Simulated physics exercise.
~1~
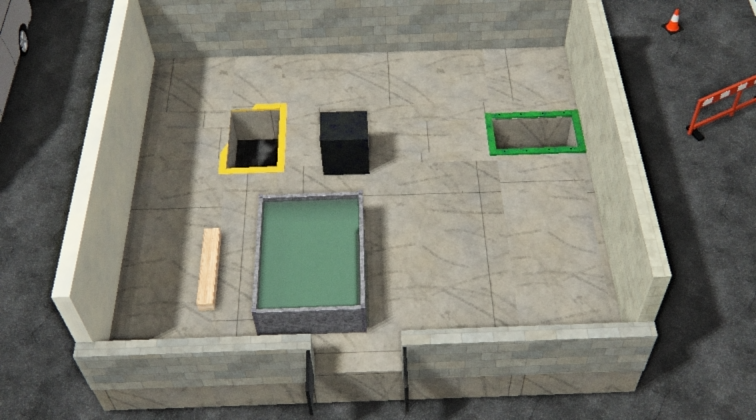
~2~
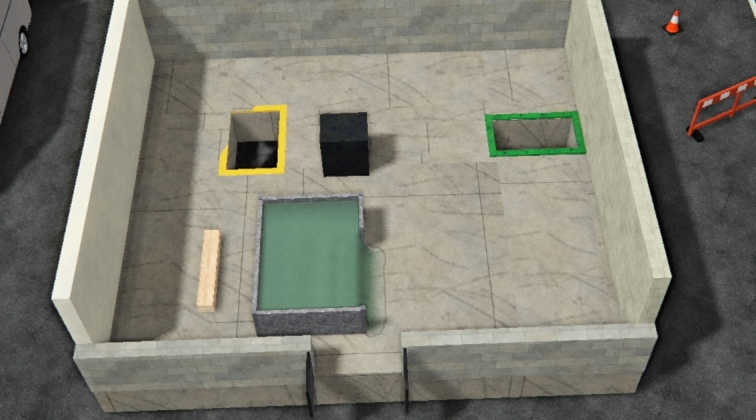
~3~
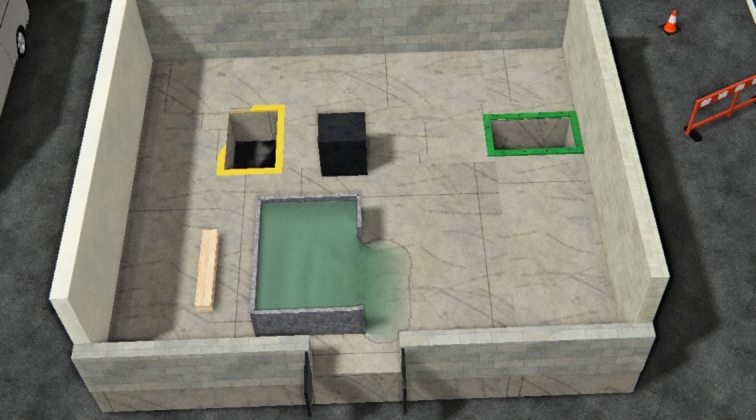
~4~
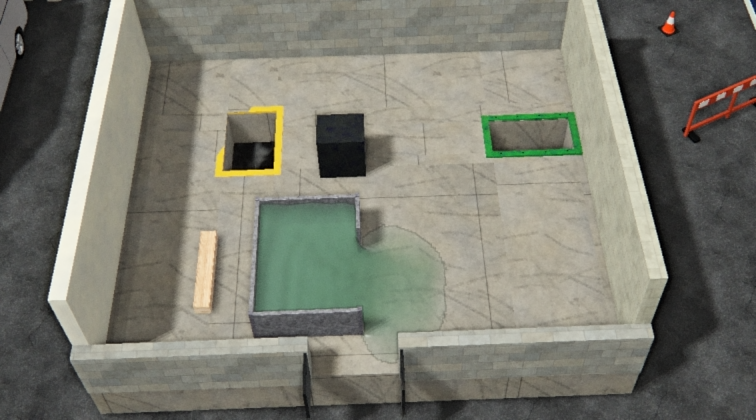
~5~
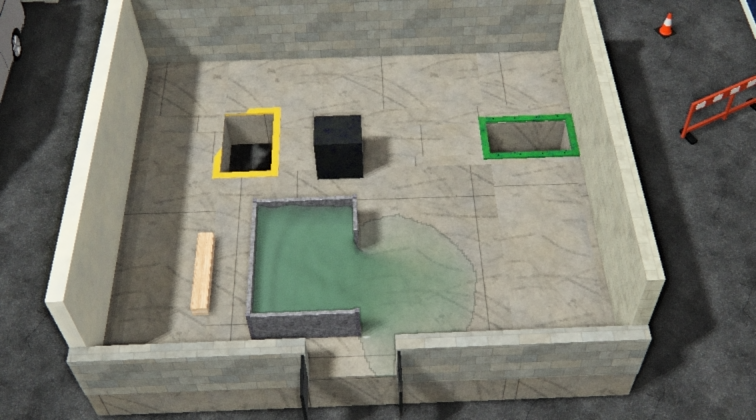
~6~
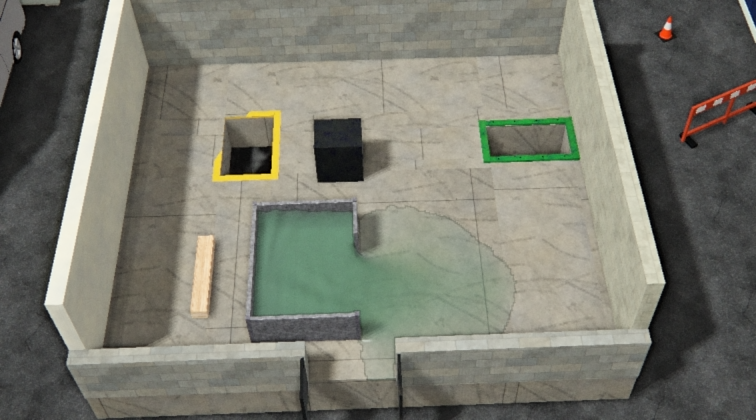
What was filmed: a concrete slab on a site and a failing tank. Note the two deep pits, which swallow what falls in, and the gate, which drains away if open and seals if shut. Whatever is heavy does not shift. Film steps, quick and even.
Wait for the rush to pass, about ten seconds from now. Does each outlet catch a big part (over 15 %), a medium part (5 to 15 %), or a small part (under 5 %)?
Parts caught - gate: A small part; yellow pit: A small part; green pit: A big part.
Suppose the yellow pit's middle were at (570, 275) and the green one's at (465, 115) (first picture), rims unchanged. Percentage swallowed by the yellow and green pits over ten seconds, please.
My answer: Yellow gets 75 percent, green gets 0 percent.
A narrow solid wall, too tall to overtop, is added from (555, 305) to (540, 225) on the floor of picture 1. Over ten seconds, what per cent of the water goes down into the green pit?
I'd put the green pit at roughly 30 %.
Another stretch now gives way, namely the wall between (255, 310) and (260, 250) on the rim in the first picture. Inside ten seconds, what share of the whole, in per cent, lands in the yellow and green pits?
In percent: Yellow 30, green 0.
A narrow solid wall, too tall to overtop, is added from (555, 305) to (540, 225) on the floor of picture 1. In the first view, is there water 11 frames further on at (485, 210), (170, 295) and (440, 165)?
In that order, I'd expect them to be reached by the flood, kept clear of the flood and kept clear of the flood.
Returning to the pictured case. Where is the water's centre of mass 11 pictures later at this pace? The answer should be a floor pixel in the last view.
At about (428, 291).
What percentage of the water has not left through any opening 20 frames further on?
96 per cent.
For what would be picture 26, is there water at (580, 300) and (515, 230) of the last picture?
Well, the first is wet underfoot and the second is wet underfoot.
A moment on, water covers 25 % of the floor; the gate 0 %, the yellow pit 0 %, the green pit 0 %.
Next, water covers 25 % of the floor; the gate 1 %, the yellow pit 0 %, the green pit 0 %.
Then, water covers 30 % of the floor; the gate 1 %, the yellow pit 0 %, the green pit 3 %.
Later, water covers 40 % of the floor; the gate 1 %, the yellow pit 0 %, the green pit 20 %.
In the end, water covers 60 % of the floor; the gate 2 %, the yellow pit 1 %, the green pit 28 %.
